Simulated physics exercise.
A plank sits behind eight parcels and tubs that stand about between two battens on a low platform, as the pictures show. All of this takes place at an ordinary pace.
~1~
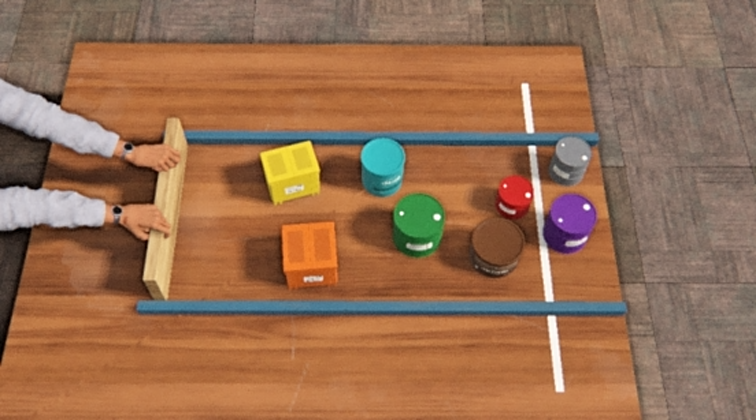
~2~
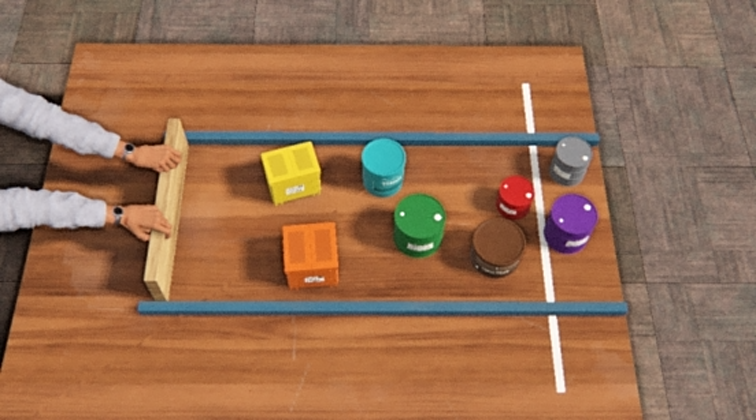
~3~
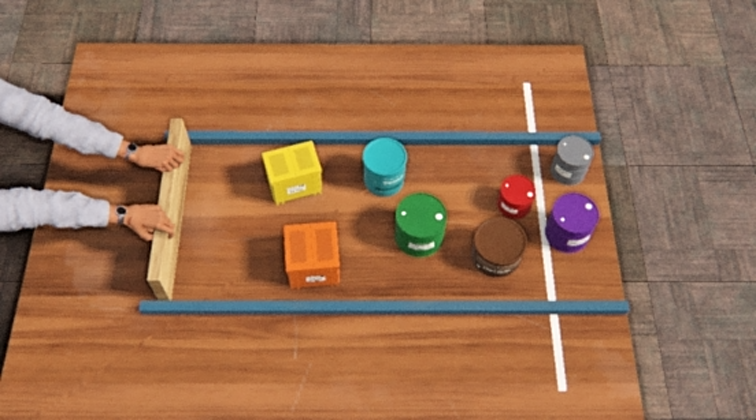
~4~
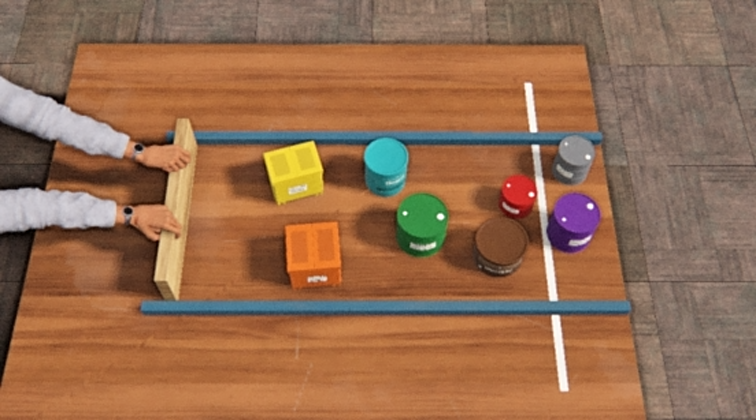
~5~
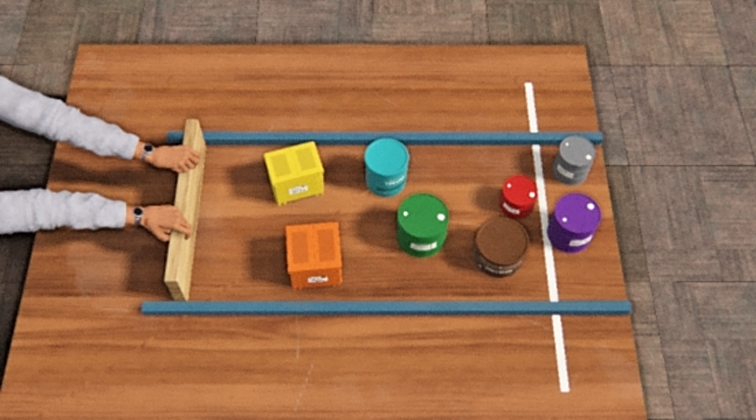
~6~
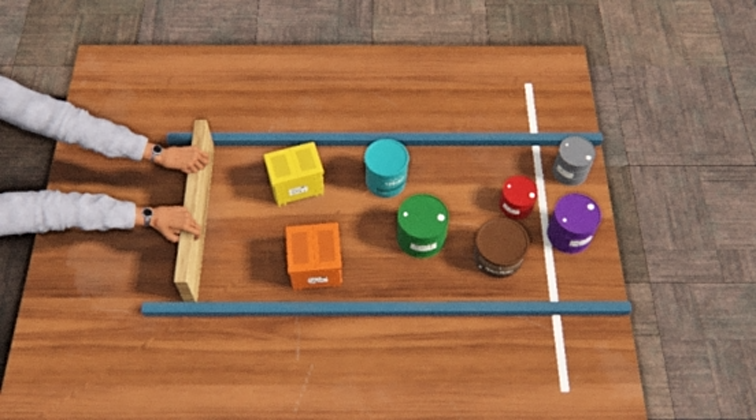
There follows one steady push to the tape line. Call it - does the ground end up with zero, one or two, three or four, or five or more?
The ground ends up with three or four.
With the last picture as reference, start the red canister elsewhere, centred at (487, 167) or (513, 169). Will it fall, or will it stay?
Taking the two places in order, it ends up down and then ends up down.
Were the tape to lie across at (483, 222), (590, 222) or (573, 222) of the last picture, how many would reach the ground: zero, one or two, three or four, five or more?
No fall at all; more than four; 5 or more.
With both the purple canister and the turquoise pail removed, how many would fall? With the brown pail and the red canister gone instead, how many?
In the first try 1, in the other 3.
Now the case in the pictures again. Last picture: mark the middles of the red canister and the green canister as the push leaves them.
First object: (609, 211); second object: (574, 221).
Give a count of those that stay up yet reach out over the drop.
Count of overhanging things: 1.
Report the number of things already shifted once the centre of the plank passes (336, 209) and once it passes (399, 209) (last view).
I count 3 first and 4 after.
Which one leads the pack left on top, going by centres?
Nearest at the end: The red canister.
Soon after, none off yet; grey canister at rest near (574, 161); purple canister at rest near (573, 224); red canister at rest near (518, 198).
After that, none off yet; grey canister displaced a little near (588, 160); purple canister displaced a little near (594, 217); red canister displaced about its own width near (549, 208).
In the end, the number that fall off is three or four; gone, turquoise pail, brown pail, purple canister and grey canister.
